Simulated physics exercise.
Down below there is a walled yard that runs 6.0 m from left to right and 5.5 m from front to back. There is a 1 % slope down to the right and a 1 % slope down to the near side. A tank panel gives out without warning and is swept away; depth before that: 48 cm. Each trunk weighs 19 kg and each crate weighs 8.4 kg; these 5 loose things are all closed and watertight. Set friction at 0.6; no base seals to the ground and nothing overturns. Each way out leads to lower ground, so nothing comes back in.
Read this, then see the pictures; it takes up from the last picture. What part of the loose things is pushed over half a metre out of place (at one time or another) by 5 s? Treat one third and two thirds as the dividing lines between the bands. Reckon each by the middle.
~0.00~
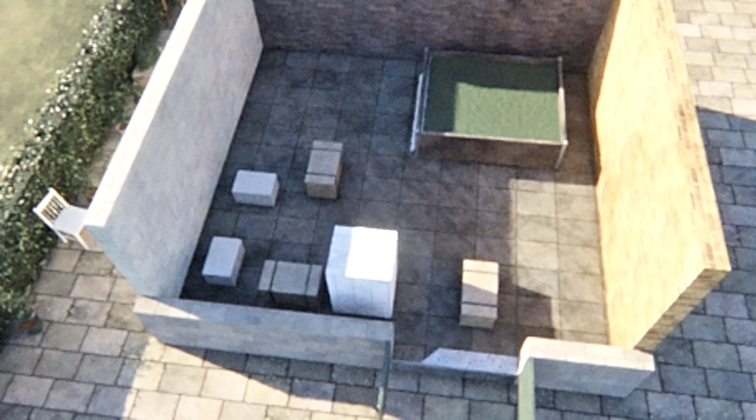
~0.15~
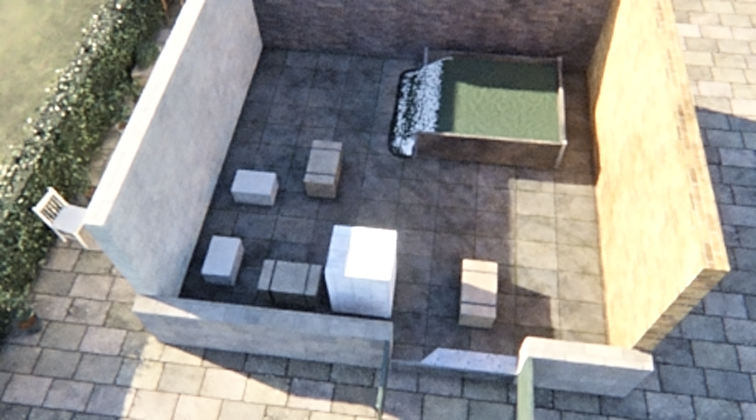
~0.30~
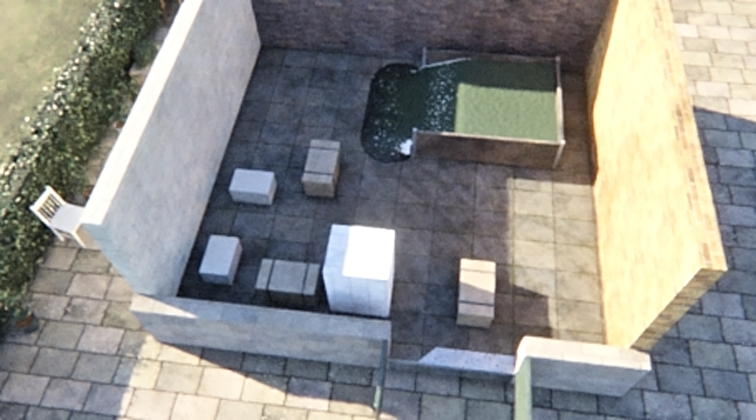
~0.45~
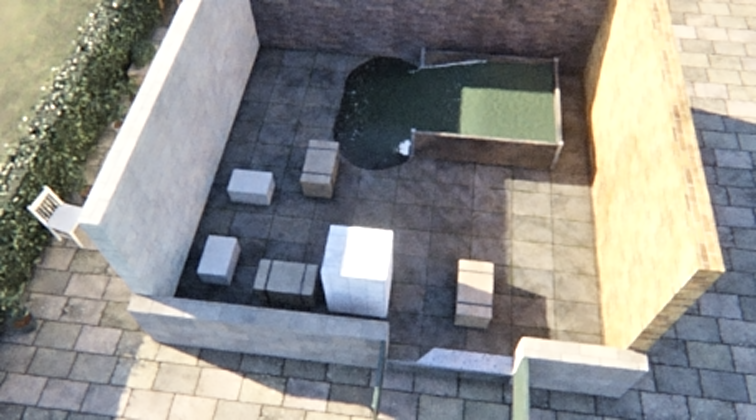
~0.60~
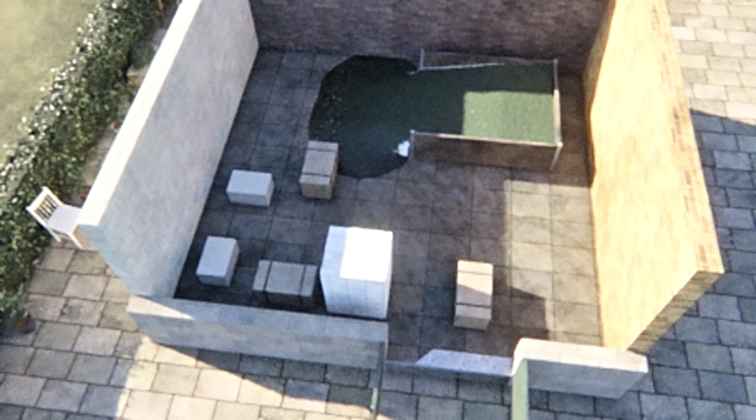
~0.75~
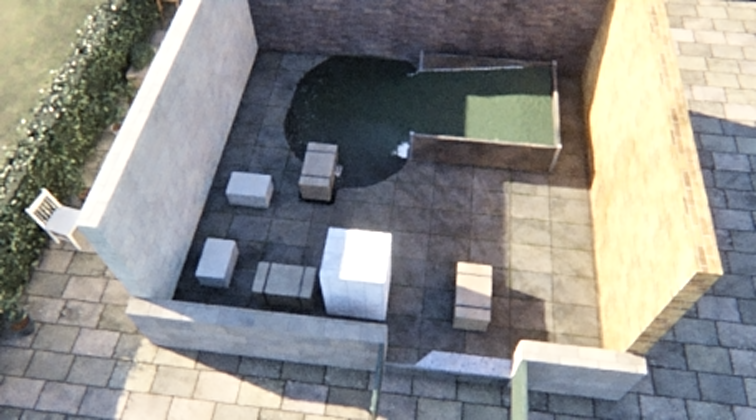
From a third up to two thirds.
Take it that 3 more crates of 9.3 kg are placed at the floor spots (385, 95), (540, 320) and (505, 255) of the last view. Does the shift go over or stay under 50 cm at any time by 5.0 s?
In the order asked: Above the mark; below the mark; below the mark.
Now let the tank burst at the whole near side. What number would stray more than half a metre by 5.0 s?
Result: 1 of them.
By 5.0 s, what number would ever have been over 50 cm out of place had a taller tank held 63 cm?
You'd get 3 in that case.
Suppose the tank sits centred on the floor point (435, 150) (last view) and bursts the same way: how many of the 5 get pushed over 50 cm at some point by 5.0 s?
Then 3 of them would.
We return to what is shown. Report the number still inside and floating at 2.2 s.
Total: 0.
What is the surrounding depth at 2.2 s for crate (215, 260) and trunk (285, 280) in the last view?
Roughly 0 and 0 cm.
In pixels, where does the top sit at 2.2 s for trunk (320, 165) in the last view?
It would be close to (277, 182) by then.
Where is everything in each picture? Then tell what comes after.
In the first picture, a trunk at (324, 162) rests on the ground; a trunk at (290, 277) rests on the ground; water covers 3.9 m2; 0 of 5 have shifted.
In the second picture, a trunk at (323, 161) rests on the ground; a trunk at (290, 277) rests on the ground; water covers 4.7 m2; 0 of 5 have shifted.
In the third picture, a trunk at (321, 161), on the bottom; a trunk at (288, 276) rests on the ground; water covers 5.6 m2; 0 of 5 have shifted.
In the fourth picture, a trunk at (319, 161), on the bottom; a trunk at (286, 276), on the bottom; 6.8 m2 under water; 0 of 5 have shifted.
In the fifth picture, a trunk at (319, 162) rests on the ground; a trunk at (285, 277), on the bottom; 8.0 m2 under water; 0 of 5 have shifted.
In the sixth picture, a trunk at (318, 164), on the bottom; a trunk at (284, 279) rests on the ground; 9.2 m2 under water; 0 of 5 have shifted.
After 1.1 s 0 of 5 are over 50 cm from their spots; 0 afloat.
After 2.2 s 1 of 5 are over 50 cm from their spots; 0 afloat.
After 3.5 s 3 of 5 are over 50 cm from their spots; 3 afloat.
After 5.0 s 3 of 5 are over 50 cm from their spots, and 3 have been at some point; 4 afloat.
